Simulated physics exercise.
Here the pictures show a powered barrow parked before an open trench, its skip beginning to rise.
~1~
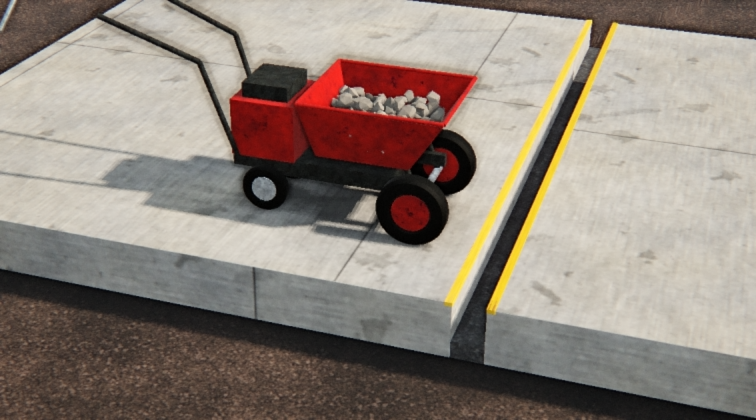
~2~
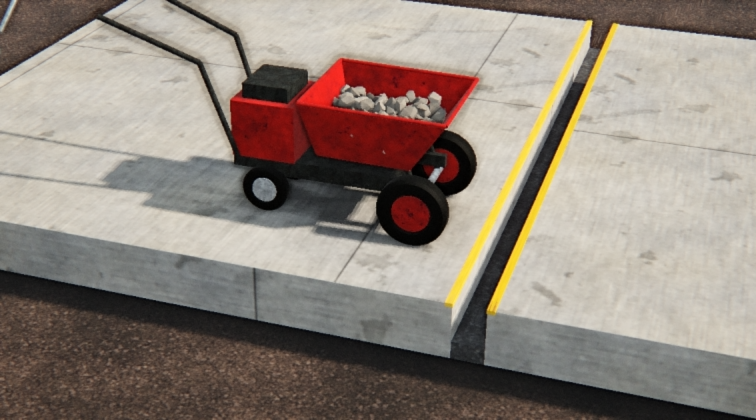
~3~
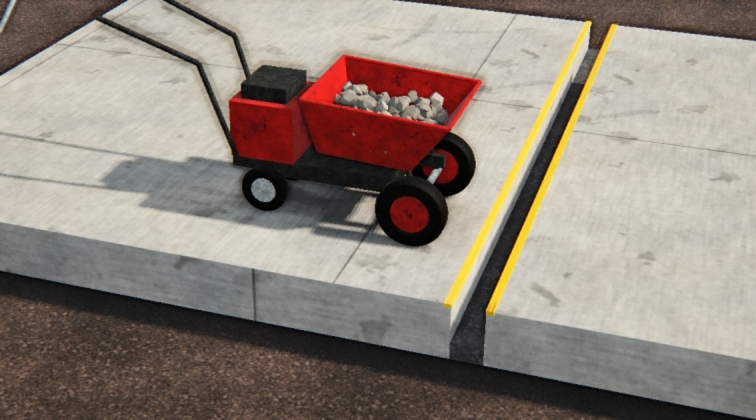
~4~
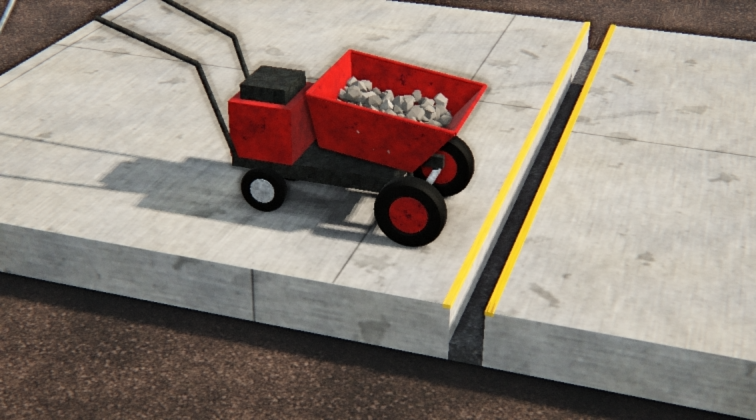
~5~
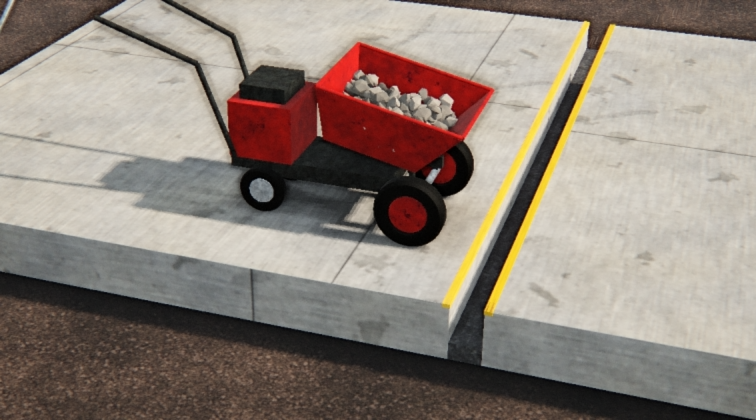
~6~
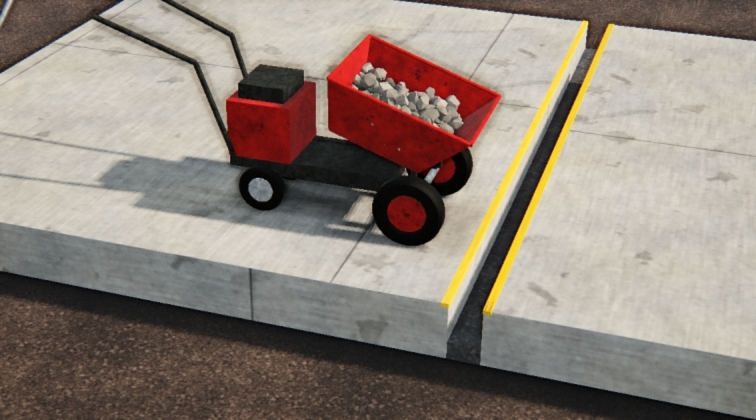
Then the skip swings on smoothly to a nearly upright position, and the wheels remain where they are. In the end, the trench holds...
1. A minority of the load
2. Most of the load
1.
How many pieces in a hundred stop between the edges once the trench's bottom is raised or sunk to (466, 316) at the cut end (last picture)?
Estimate: Approx. 10 in a hundred.
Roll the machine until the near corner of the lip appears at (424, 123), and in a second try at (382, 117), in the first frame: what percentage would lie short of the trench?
Trial 1 around 0 %, trial 2 around 20 %.
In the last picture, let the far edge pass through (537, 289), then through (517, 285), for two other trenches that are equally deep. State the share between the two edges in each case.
The first try lands around 70 %, the second around 40 %.
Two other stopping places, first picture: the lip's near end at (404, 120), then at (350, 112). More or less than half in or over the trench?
Stop 1: Beyond half. Stop 2: Short of half.
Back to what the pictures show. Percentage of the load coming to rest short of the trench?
I'd put it at around 0 percent.
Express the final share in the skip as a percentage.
It comes to 5 per cent or so.
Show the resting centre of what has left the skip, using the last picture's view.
Around (559, 234).
Just after the last frame, skip tipped steeply; every one in the skip.
A moment on, skip tipped steeply; almost all in the skip; about a tenth beyond it.
Further on, skip tipped right over; roughly a third in the skip; roughly two thirds beyond it.
When it is over, skip tipped right over; just a few in the skip; about a tenth in or heaped over the trench; the larger part beyond it.
